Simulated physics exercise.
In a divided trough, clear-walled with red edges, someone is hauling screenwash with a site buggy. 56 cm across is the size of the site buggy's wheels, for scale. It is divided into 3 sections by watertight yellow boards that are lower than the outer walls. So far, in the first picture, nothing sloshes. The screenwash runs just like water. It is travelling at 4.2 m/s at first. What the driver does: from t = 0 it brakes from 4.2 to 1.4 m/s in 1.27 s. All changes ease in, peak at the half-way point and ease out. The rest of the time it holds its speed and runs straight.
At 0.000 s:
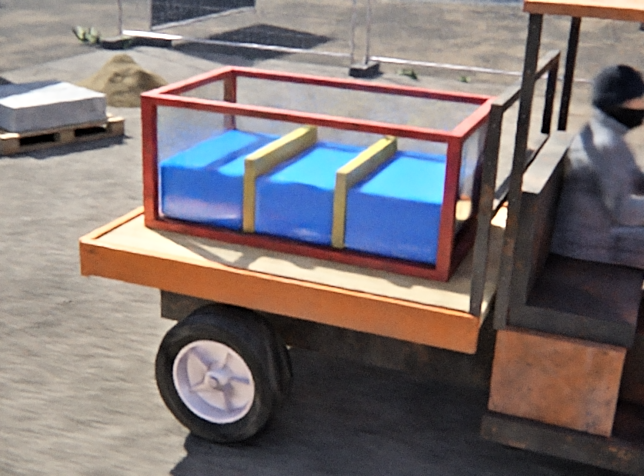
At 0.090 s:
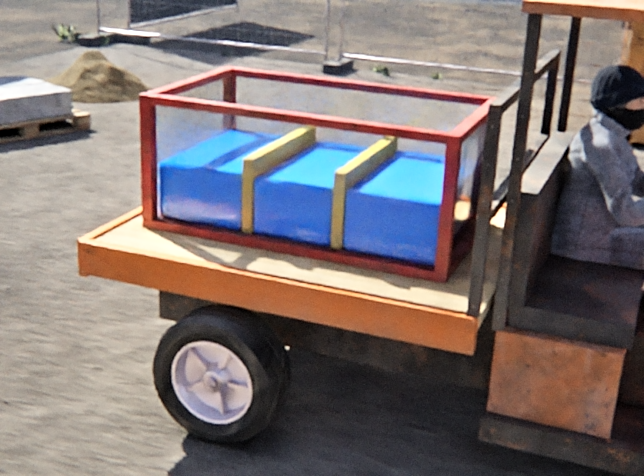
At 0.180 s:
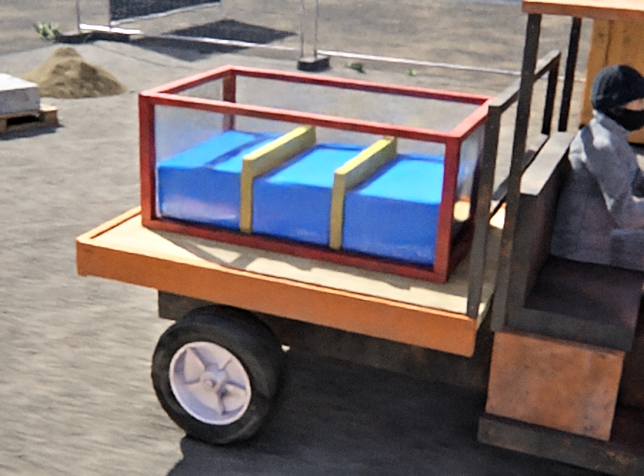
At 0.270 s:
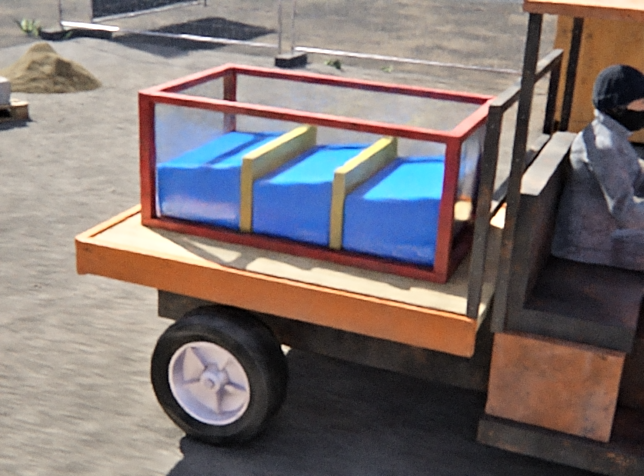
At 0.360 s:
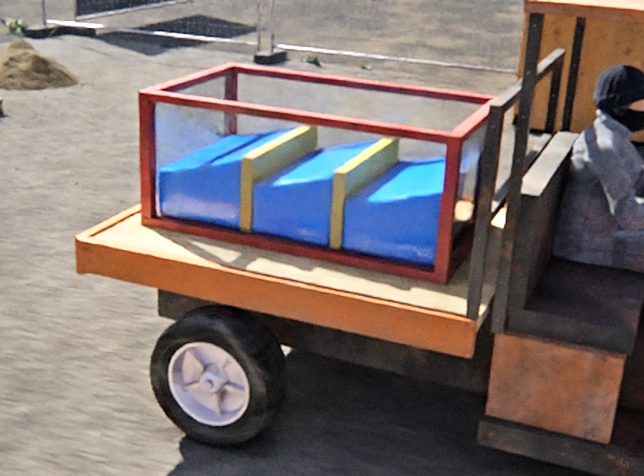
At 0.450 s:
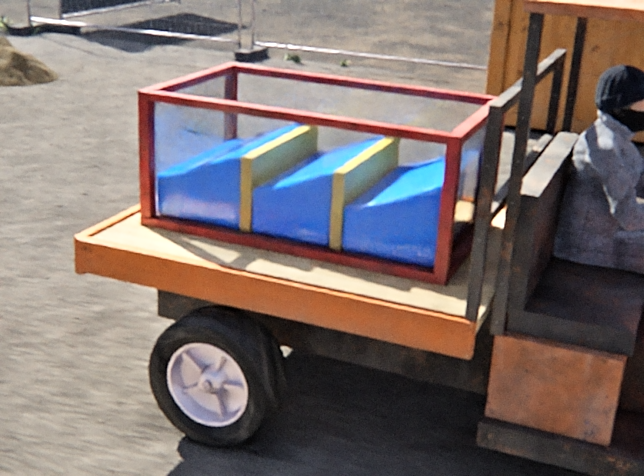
We see a site buggy with a seated driver roll to the right, carrying blue liquid in a clear-walled, red-edged trough with two yellow dividers; the nearly level surfaces then slope, rising toward the front in each of three sections.
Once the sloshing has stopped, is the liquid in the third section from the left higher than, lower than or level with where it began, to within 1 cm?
It is level with where it began.
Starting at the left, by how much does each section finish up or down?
In cm: 1 down, 0, 0.
By 0.85 s left to right it is 25, 26, 26 cm deep.
By 1.25 s left to right it is 25, 26, 26 cm deep.
By 1.85 s left to right it is 25, 26, 26 cm deep.
By 4.26 s left to right it is 25, 26, 26 cm deep.
